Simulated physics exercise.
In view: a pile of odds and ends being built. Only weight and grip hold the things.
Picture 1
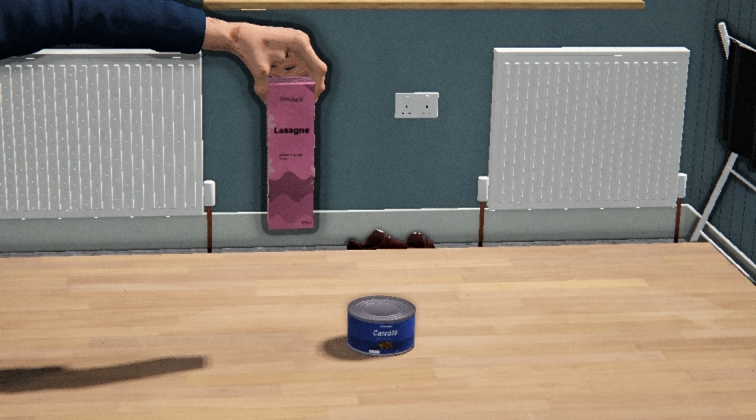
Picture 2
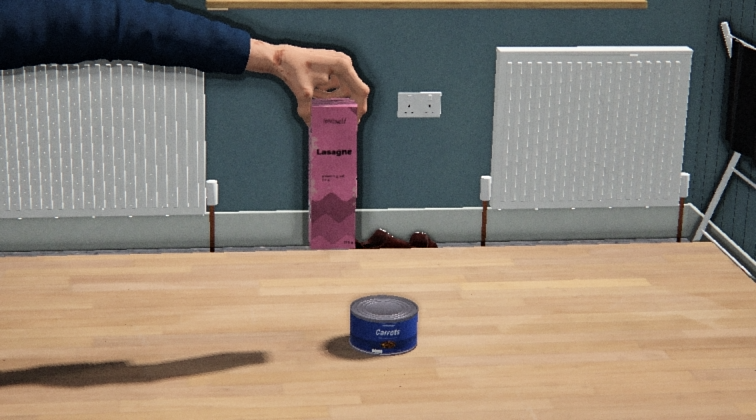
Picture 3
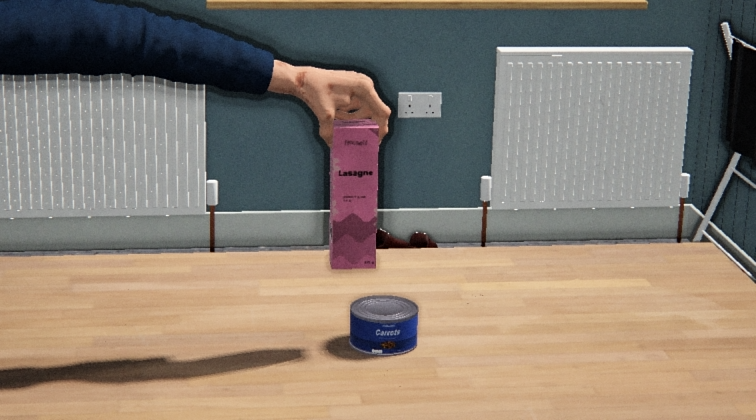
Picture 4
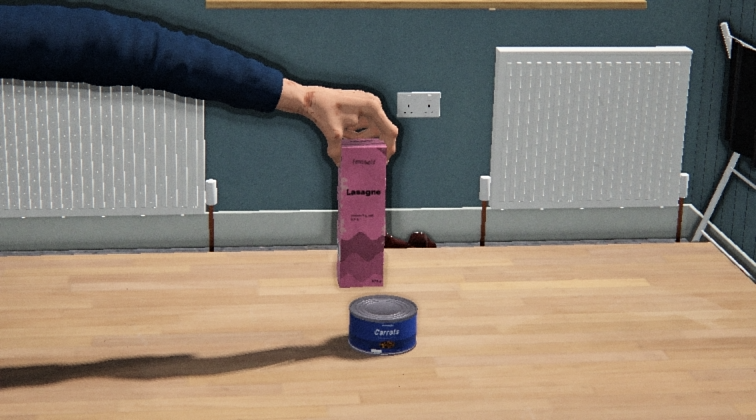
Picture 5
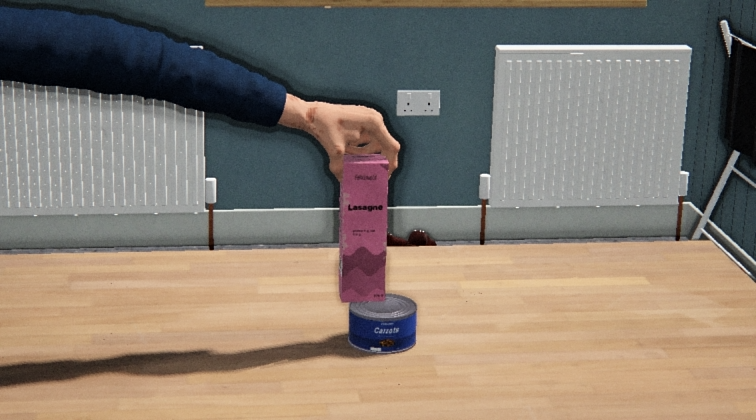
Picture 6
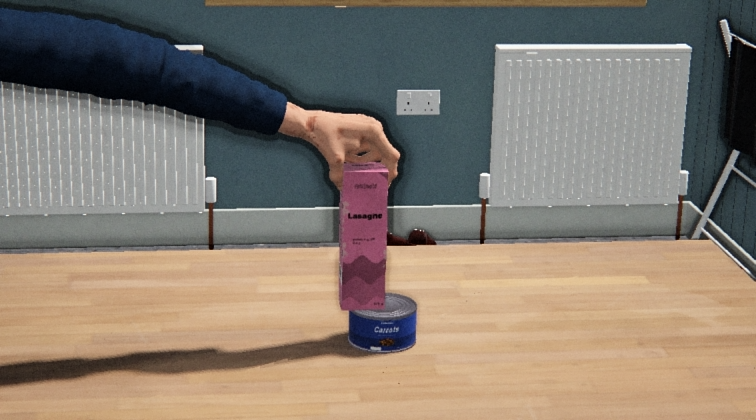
On a wooden table in a room with white radiators, a hand carried a pink lasagne carton rightward and down, then set it upright on a small blue tin, still gripping its top.
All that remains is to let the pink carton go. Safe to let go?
The pile holds.
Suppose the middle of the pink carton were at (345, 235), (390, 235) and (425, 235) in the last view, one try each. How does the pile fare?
In the first case it loses its balance; in the second case it holds; in the third case it gives way.
Then, 0.20 s past the last view, nothing moves.
Then, 0.50 s past the last view, pink carton resting near (363, 237).
Finally, both still in place. Final places as the last picture's camera would see them, pink carton near (363, 237). The pile keeps its balance.
